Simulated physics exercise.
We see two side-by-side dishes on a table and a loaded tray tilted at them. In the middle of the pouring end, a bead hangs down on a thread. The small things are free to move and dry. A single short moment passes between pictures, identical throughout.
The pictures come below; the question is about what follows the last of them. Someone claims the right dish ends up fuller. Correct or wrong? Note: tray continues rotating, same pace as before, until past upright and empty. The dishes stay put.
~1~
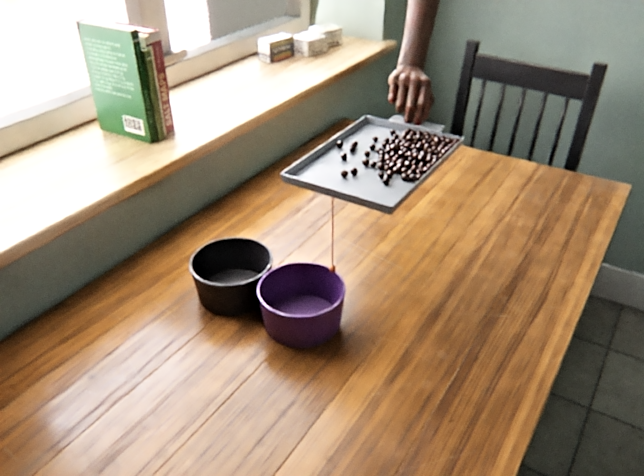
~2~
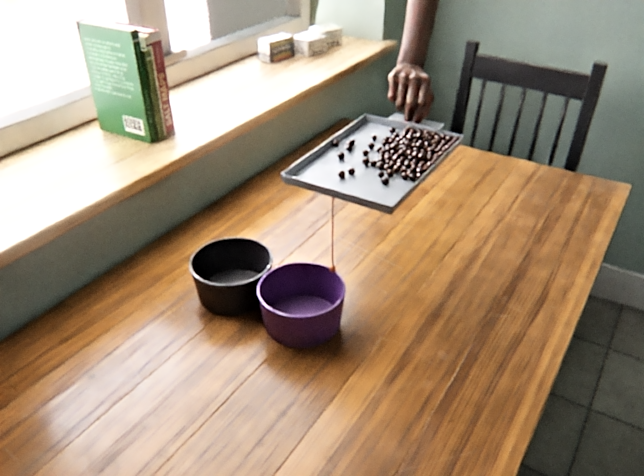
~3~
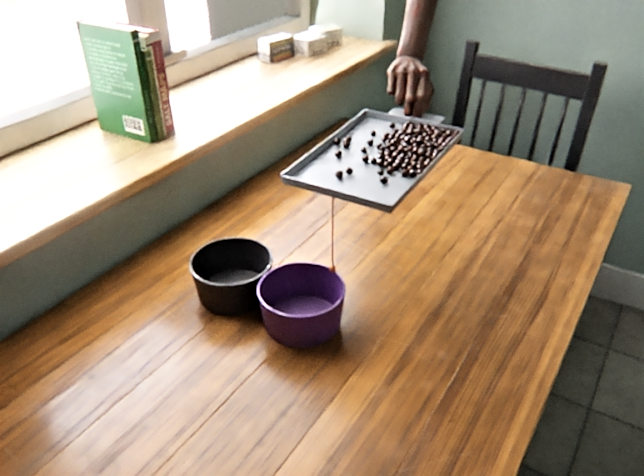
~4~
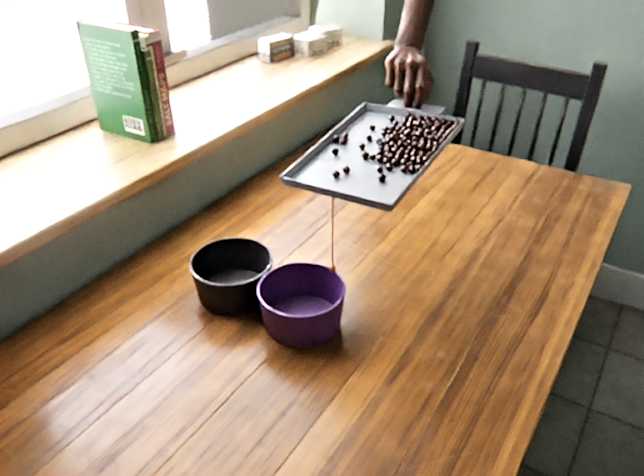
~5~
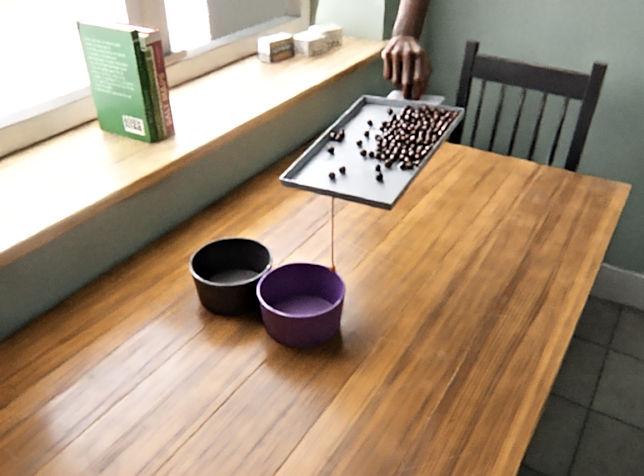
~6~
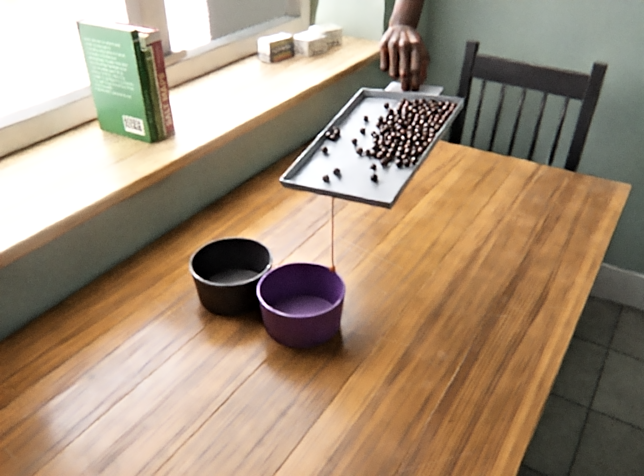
Correct - the right dish ends fuller.
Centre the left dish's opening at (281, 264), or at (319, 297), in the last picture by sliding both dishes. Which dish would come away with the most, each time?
The leftmost dish, then the leftmost dish.
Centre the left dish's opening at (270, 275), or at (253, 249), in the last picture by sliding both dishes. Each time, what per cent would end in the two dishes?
It would be roughly 90 per cent in the first placement and roughly 70 per cent in the second.
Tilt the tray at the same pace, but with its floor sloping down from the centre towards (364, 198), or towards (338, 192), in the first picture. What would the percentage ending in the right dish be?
Roughly 10 per cent, and 60 per cent.
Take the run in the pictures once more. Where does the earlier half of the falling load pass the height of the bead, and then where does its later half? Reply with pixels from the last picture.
First around (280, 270), afterwards around (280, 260).
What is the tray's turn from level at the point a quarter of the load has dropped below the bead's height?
Roughly 65 degrees of turn.
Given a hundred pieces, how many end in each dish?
The left dish ends up with around 20 percent of the load, the right dish with around 60 percent.
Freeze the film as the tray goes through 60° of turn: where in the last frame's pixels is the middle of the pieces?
Close to (309, 180).
Soon after the last picture, tray tipped steeply; about two thirds on the tray; a small part in the right dish; a small part in the left dish; a small part in the air.
A little later, tray tipped past a quarter turn; a small part on the tray; about half in the right dish; about a quarter in the left dish; a small part outside both; about a quarter in the air.
Later still, tray tipped past a quarter turn; about two thirds in the right dish; about a quarter in the left dish; about a quarter outside both.
By the end, tray tipped past a quarter turn; about two thirds in the right dish; about a quarter in the left dish; about a quarter outside both.
